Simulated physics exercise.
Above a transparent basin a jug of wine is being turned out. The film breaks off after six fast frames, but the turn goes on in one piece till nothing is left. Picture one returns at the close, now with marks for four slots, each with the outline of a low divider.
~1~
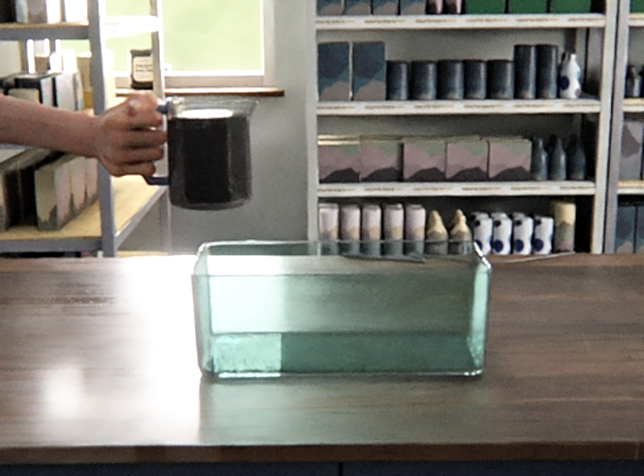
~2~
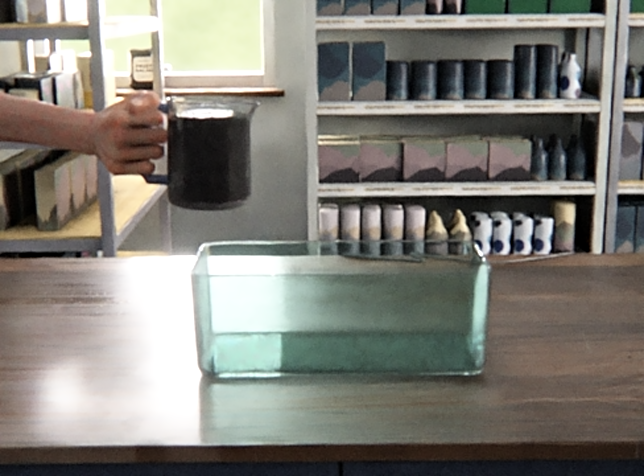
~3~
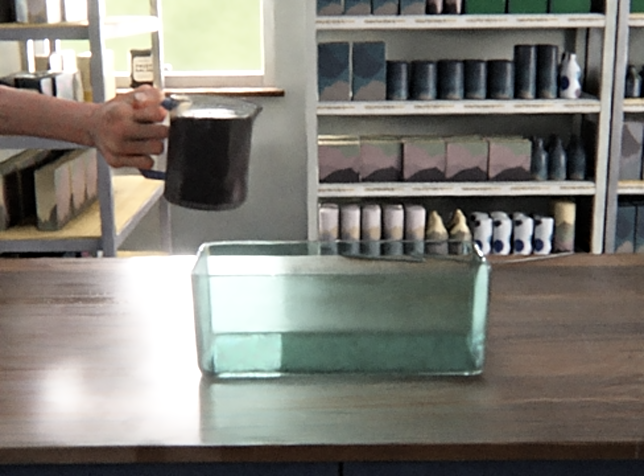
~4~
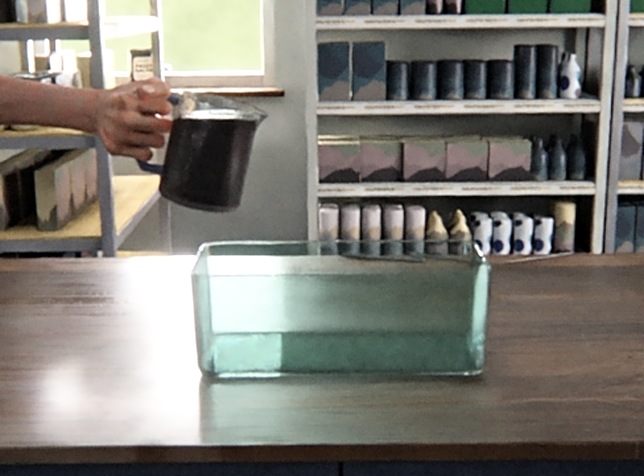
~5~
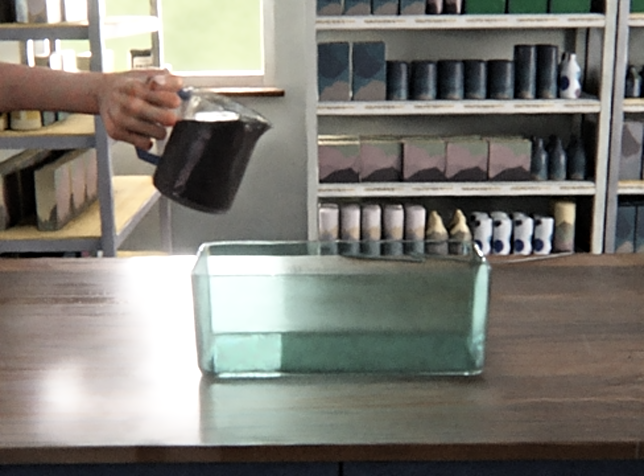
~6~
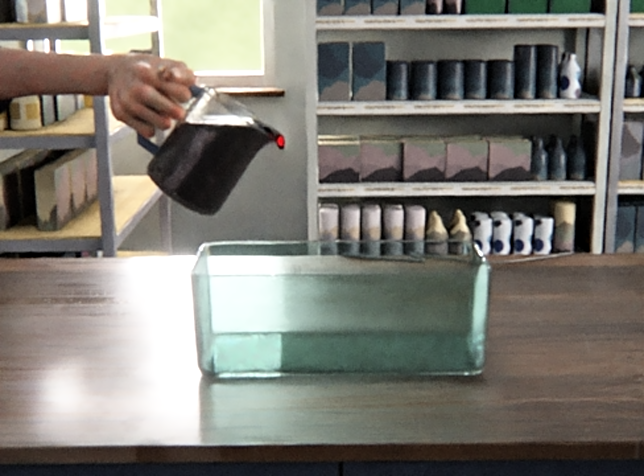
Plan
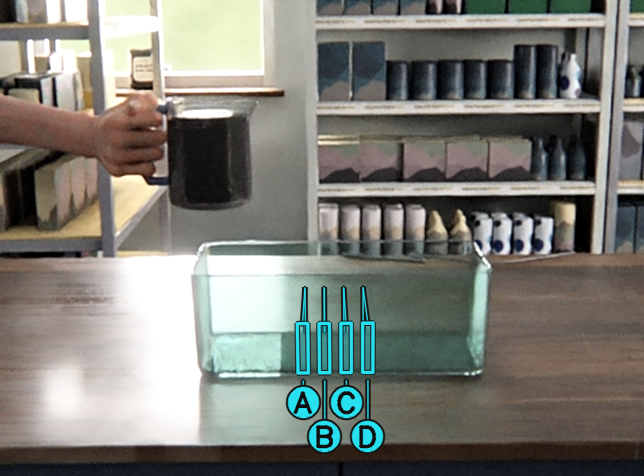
We see a hand holding a glass jug of dark liquid above a transparent basin on a wooden table. The hand gradually tilts the jug to the right until the liquid reaches past its lip, showing red at the spout.
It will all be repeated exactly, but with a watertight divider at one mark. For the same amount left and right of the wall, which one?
Place B.
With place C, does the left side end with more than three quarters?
Yes.
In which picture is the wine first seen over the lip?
Picture 6.
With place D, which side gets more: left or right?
The left side.
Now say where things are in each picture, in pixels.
The first frame shows upright, lip at (256, 102); basin from (197, 374) to (485, 371); nothing has left yet.
The second frame shows upright, lip at (258, 103); nothing has left yet.
The third frame shows tipped about 6°, lip at (261, 108); nothing has left yet.
The fourth frame shows tipped about 14°, lip at (267, 115); nothing has left yet.
The fifth frame shows tipped about 24°, lip at (272, 126); nothing has left yet.
The sixth frame shows tipped about 35°, lip at (276, 139); wine is over the lip, down to (281, 146).
On the marked copy, A at (303, 380); B at (324, 380); C at (346, 380); D at (367, 380).
For place A, about 18 % ends left of the wall and 81 % right of it.
For place B, about 48 % ends left of the wall and 50 % right of it.
For place C, about 89 % ends left of the wall and 9 % right of it.
For place D, about 95 % ends left of the wall and 3 % right of it.
